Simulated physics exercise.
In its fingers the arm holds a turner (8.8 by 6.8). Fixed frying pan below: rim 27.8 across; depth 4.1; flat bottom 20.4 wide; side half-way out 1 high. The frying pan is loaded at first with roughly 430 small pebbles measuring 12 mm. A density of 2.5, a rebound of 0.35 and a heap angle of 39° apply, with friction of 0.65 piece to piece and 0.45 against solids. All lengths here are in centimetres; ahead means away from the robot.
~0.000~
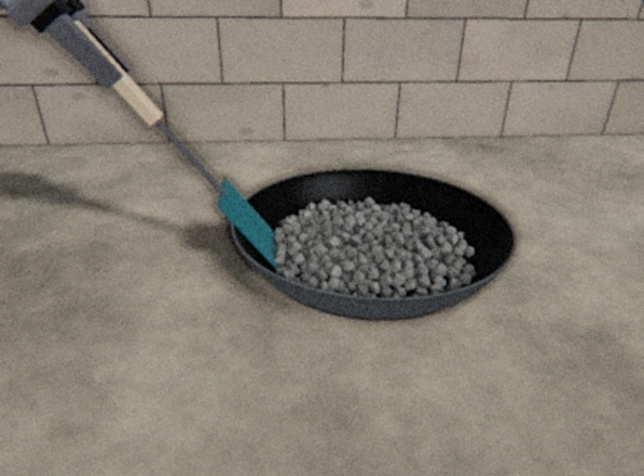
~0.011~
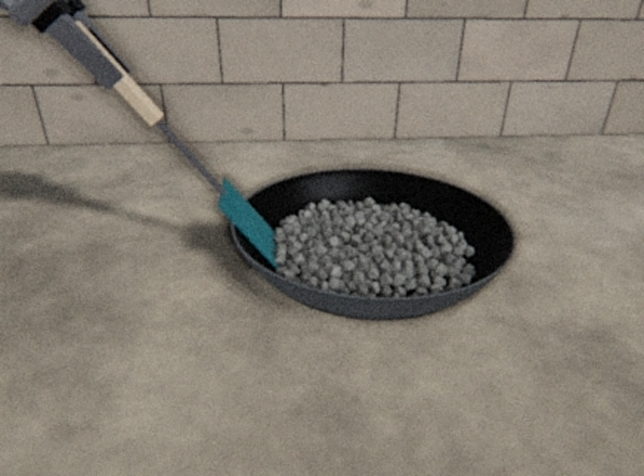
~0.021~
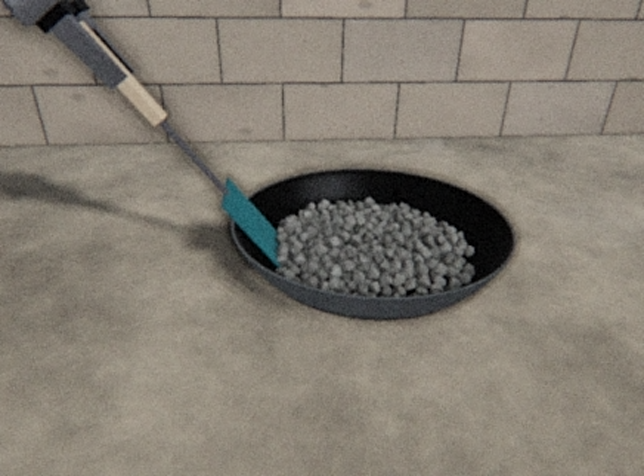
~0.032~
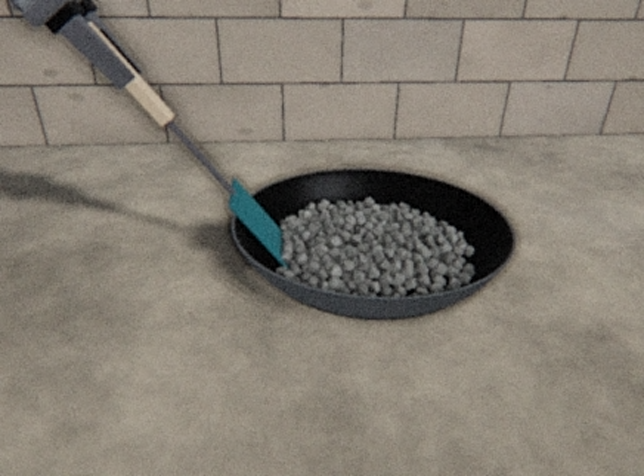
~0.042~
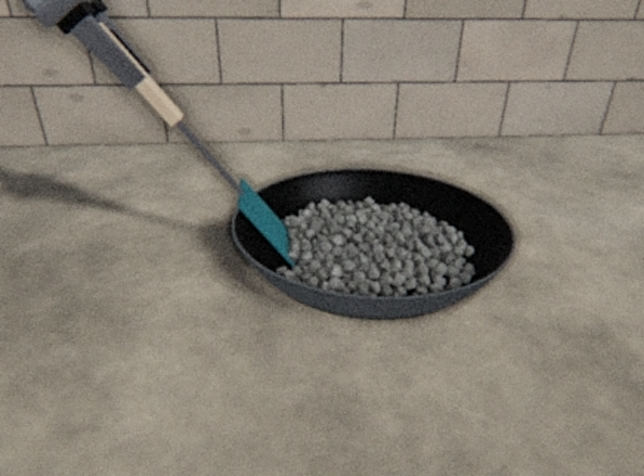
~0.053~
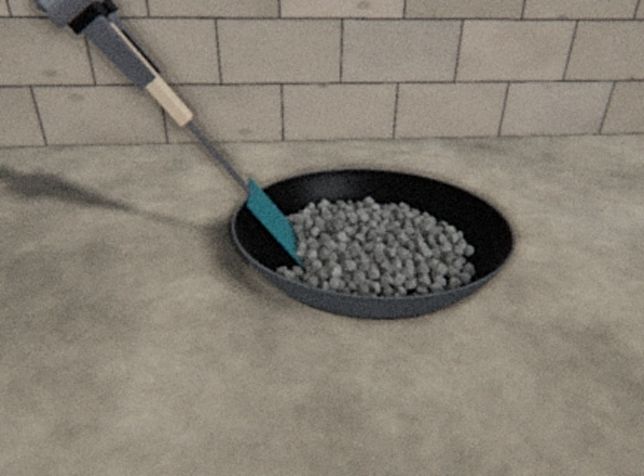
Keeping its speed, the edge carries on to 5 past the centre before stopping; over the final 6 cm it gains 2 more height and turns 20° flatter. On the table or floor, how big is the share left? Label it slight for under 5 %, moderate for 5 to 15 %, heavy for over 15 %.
Label: Slight.
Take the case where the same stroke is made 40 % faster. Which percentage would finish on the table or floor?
About 0 %.
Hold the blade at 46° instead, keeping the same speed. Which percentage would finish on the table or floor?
In that case some 0 per cent.
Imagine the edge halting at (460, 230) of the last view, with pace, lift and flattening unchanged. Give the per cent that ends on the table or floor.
The share ending on the table or floor is about 10 per cent.
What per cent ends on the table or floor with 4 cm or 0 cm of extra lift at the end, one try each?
Roughly 0 per cent, then 0 per cent.
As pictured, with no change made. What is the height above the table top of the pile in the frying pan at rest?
Close to 5.0 centimetres high.
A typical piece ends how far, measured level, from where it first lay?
Distance: Around 3 cm.
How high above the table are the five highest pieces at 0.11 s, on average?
I'd put them at about 5 centimetres above the table.
After 0.11 s, sloping 54°, highest piece 5 above the table; 426 in the frying pan.
After 0.16 s, sloping 46°, highest piece 5 above the table; 426 in the frying pan.
After 0.39 s, sloping 34°, highest piece 5 above the table; 425 in the frying pan, 1 on the table or floor.
After 1.44 s, sloping 34°, highest piece 4 above the table; 424 in the frying pan, 2 on the table or floor.
At rest, 424 in the frying pan, 2 on the table or floor. That is 0 % on the table or floor.
